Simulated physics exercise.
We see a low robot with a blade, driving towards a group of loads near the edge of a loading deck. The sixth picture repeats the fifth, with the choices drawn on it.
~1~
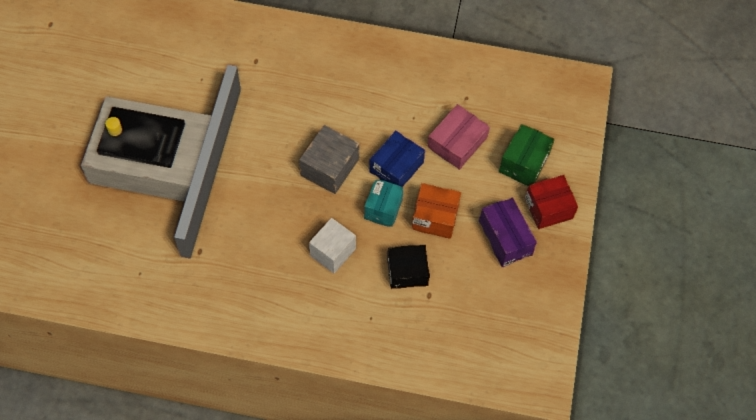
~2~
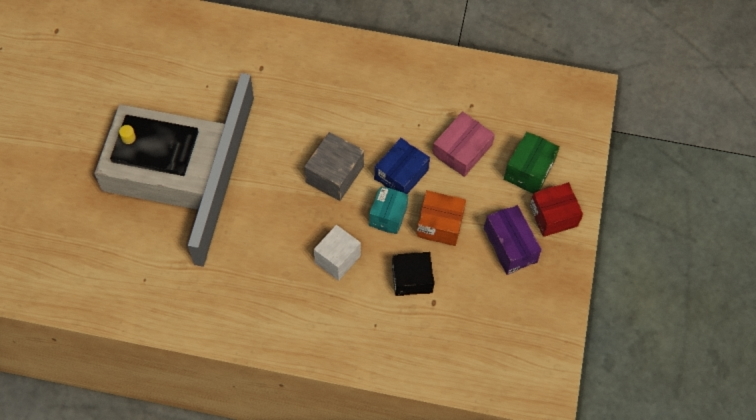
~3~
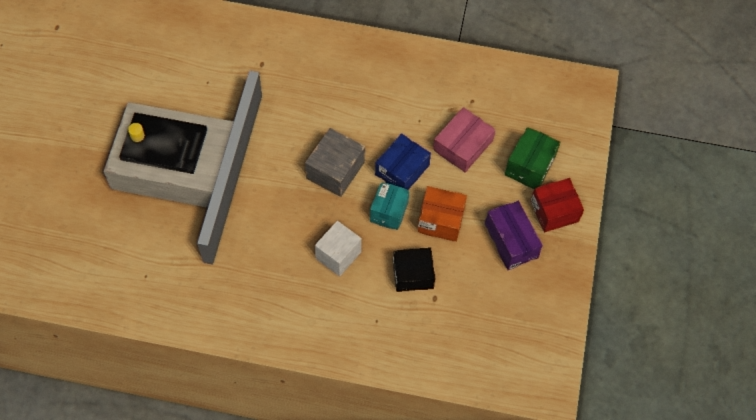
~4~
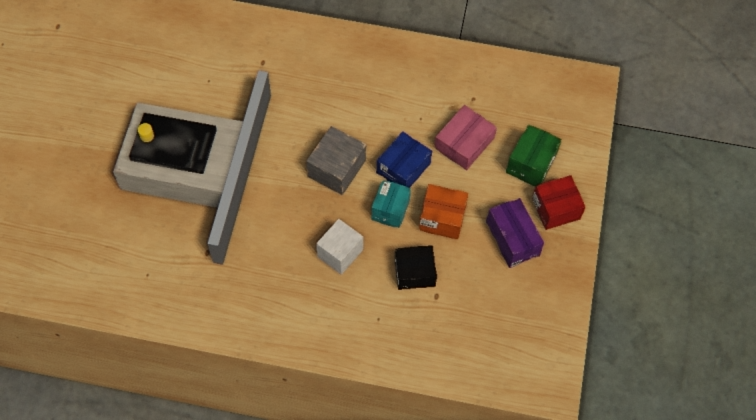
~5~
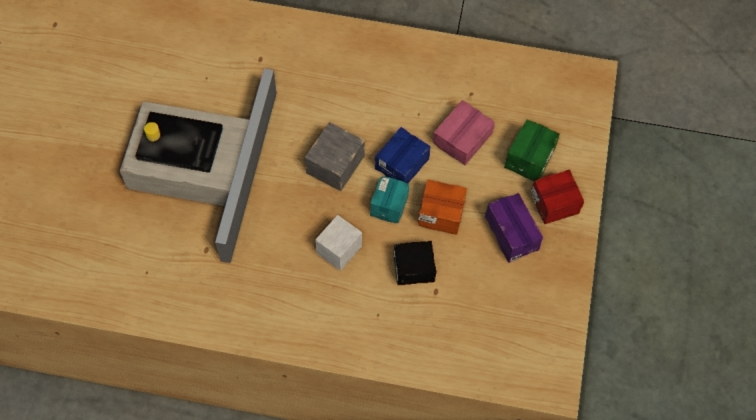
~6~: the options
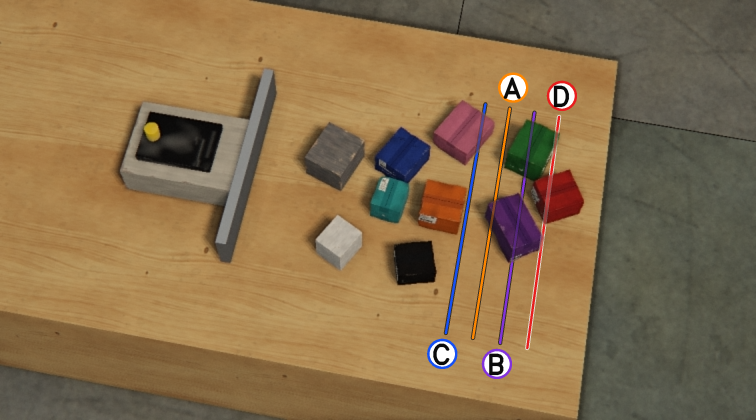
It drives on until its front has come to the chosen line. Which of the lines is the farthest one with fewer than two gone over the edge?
As far as mark A.
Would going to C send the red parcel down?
No.
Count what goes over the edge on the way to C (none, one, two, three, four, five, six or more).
By then, none.
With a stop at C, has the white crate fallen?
No.
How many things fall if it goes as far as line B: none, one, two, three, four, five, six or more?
In all, two.
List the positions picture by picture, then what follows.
Turquoise parcel (384, 203); orange box (437, 211); green parcel (527, 155), in the first frame.
Robot (160, 145); pink box (463, 144), in the second frame.
Robot (170, 143); black parcel (414, 270), in the third frame.
Robot (179, 143); grey crate (337, 160), in the fourth frame.
Robot (185, 142); blue parcel (402, 158); turquoise parcel (390, 200); orange box (442, 208), in the fifth frame.
On the marked copy, A at (492, 217); B at (518, 222); C at (467, 213); D at (544, 227).
With A. Early on, robot (272, 157); white crate (346, 243); blue parcel (411, 158).
Further on, robot (360, 173); purple box (530, 236); green parcel (536, 151).
At the end, robot (430, 185); red parcel (603, 199); purple box (584, 253); none fallen.
As for the rest, B drops two; C is within the limit but short; D drops five.
